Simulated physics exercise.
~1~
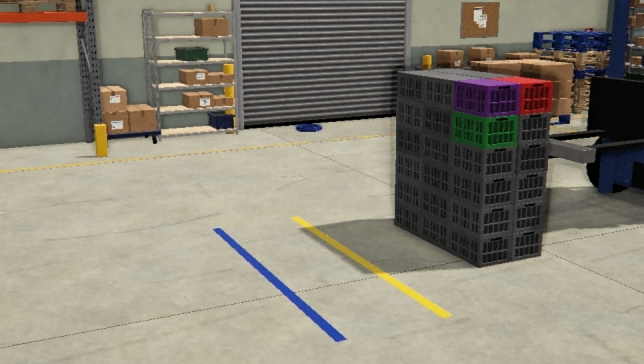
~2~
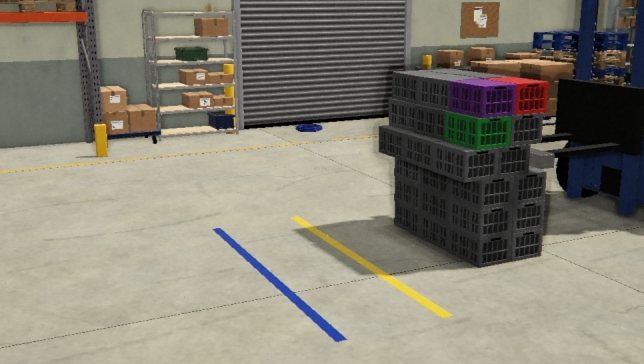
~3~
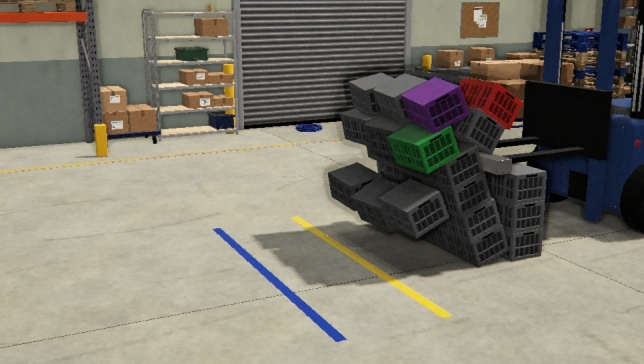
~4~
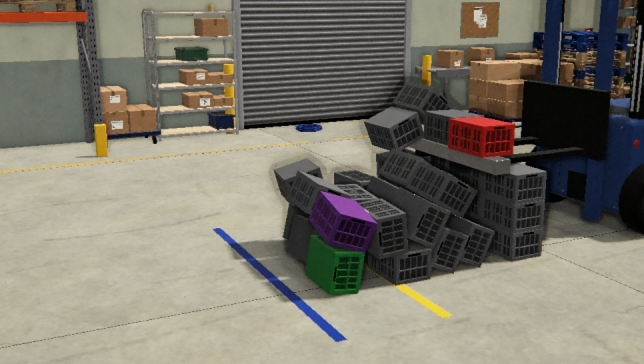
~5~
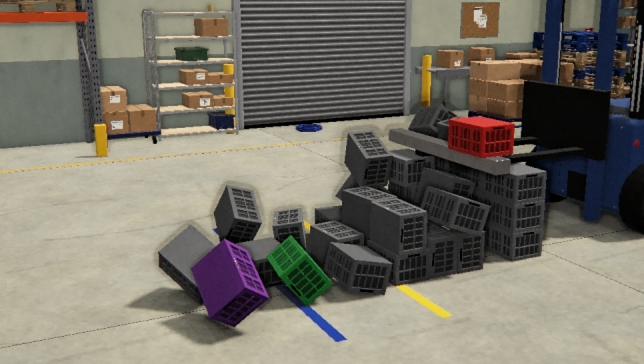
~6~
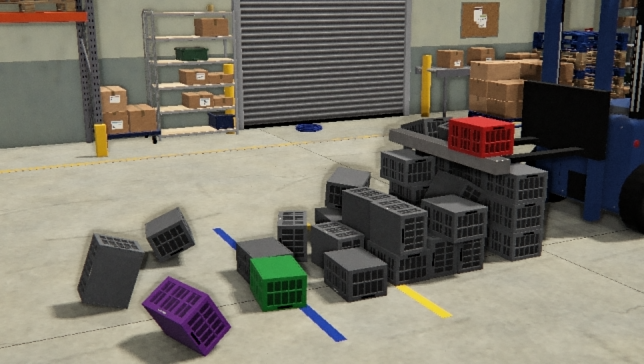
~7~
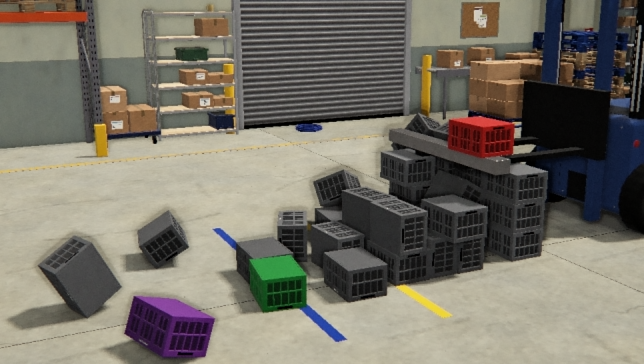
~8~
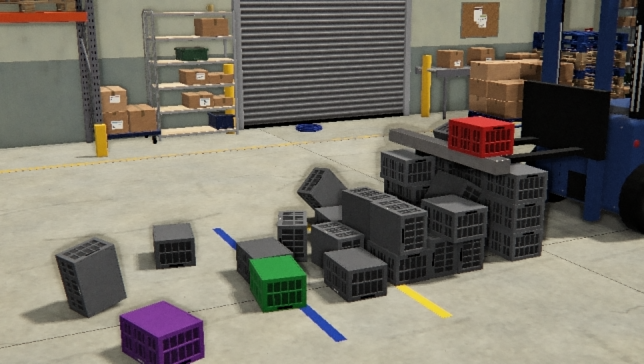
At the start, a neat block of dark grey crates, with purple, green and red ones near the top, stands on a warehouse floor beside a forklift. The truck moves in from the right and its beam pushes the middle of the stack leftward, so the upper crates lean and topple. They spill over the yellow stripe as the forklift stops, while the red crate drops onto the beam. The purple and green crates tumble onward with several grey ones. Finally, green rests by the blue stripe, purple lies beyond it at the front, and red stays on the beam above the heap.
